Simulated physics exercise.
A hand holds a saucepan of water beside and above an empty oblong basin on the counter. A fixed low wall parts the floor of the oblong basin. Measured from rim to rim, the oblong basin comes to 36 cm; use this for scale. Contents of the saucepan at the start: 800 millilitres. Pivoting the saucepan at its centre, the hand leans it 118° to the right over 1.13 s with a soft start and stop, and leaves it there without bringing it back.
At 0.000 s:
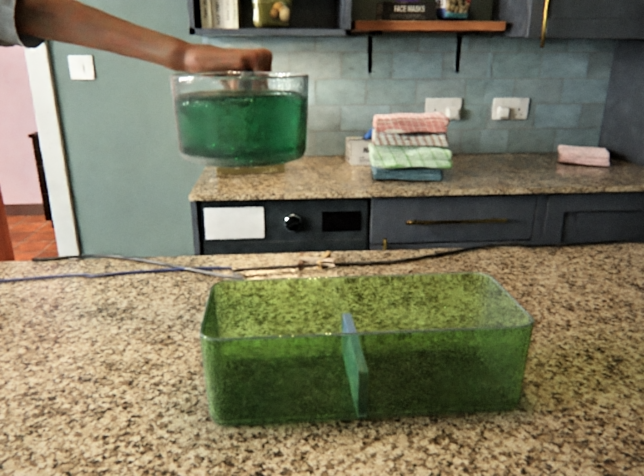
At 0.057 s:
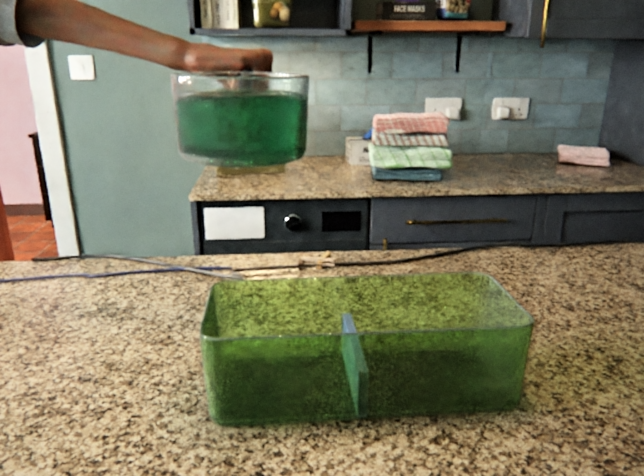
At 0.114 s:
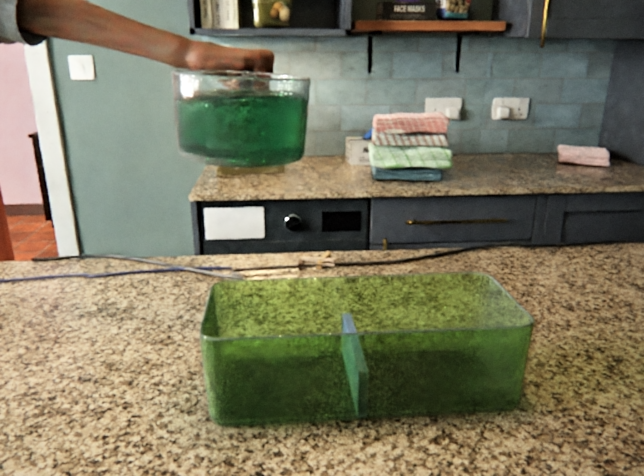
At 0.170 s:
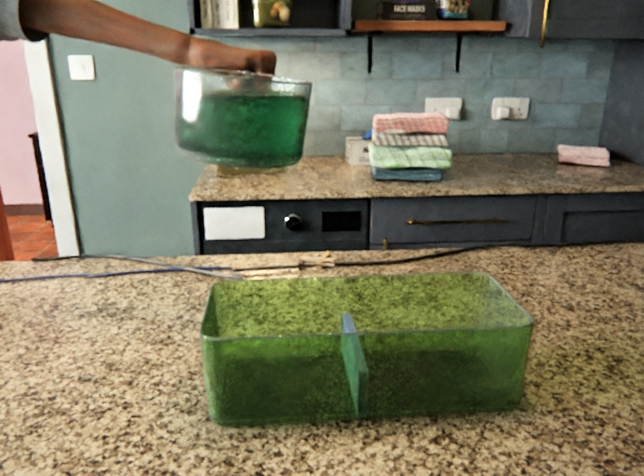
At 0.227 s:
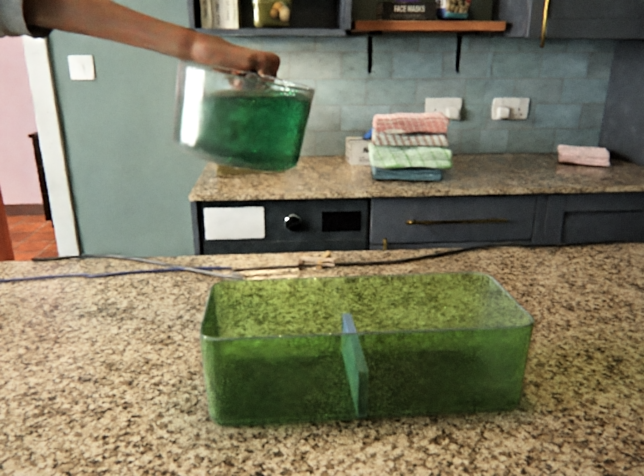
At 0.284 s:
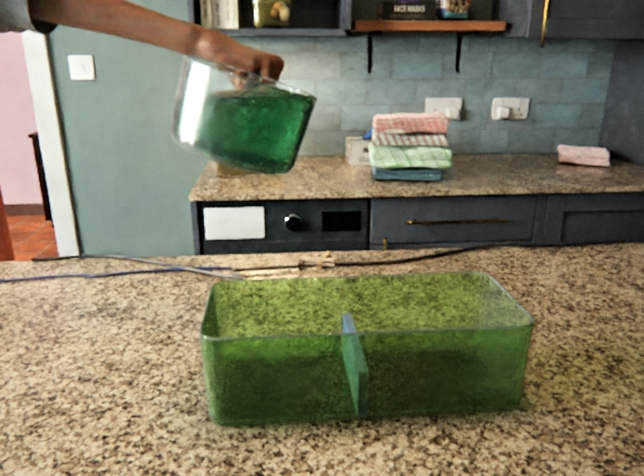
A hand holds a clear container of green water above a divided basin, tilting it right.
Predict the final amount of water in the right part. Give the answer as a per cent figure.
The right part ends with roughly 71 per cent.
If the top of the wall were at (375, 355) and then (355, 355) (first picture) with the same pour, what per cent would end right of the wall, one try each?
55 in a hundred, followed by 65 in a hundred.
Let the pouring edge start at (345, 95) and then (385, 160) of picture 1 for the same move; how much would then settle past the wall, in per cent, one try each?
Try 1: Approx. 95 %; try 2: Approx. 100 %.
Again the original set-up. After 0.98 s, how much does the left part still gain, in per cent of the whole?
About 18 percent, give or take.
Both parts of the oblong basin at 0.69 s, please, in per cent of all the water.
Lab note: Left near 1 %, right near 8.
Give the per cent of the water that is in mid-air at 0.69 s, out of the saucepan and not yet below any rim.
Around 40 percent.
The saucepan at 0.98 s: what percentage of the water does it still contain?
Close to 6 percent of the whole amount.
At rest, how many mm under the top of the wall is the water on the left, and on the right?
Left side: Around 50 mm. Right side: Around 36 mm.
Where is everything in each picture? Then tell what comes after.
The first frame shows tilt 0°; pouring edge (307, 77); surface from (177, 95) to (304, 94); the oblong basin's rim runs from (207, 309) to (511, 297); the wall's top is at (354, 341).
The second frame shows tilt 1°; pouring edge (307, 78); surface from (179, 95) to (304, 94).
The third frame shows tilt 3°; pouring edge (309, 81); surface from (178, 95) to (306, 95).
The fourth frame shows tilt 6°; pouring edge (311, 85); surface from (180, 95) to (307, 96).
The fifth frame shows tilt 11°; pouring edge (313, 91); surface from (181, 95) to (309, 96).
The sixth frame shows tilt 17°; pouring edge (315, 99); surface from (181, 96) to (312, 97).
Then, 0.69 s in, the tilt is 79° and 50 per cent is still to pour, 1 is left of the wall and 8 right of it.
Then, 0.98 s in, the tilt is 113° and 6 per cent is still to pour, 10 is left of the wall and 70 right of it.
Then, 1.29 s in, the tilt is 118° and 0 per cent is still to pour, 27 is left of the wall and 71 right of it.
Then, 1.63 s in, the tilt is 118° and 0 per cent is still to pour, 27 is left of the wall and 71 right of it.
Finally, 27 per cent lies left of the wall, 71 right of it and 2 outside.
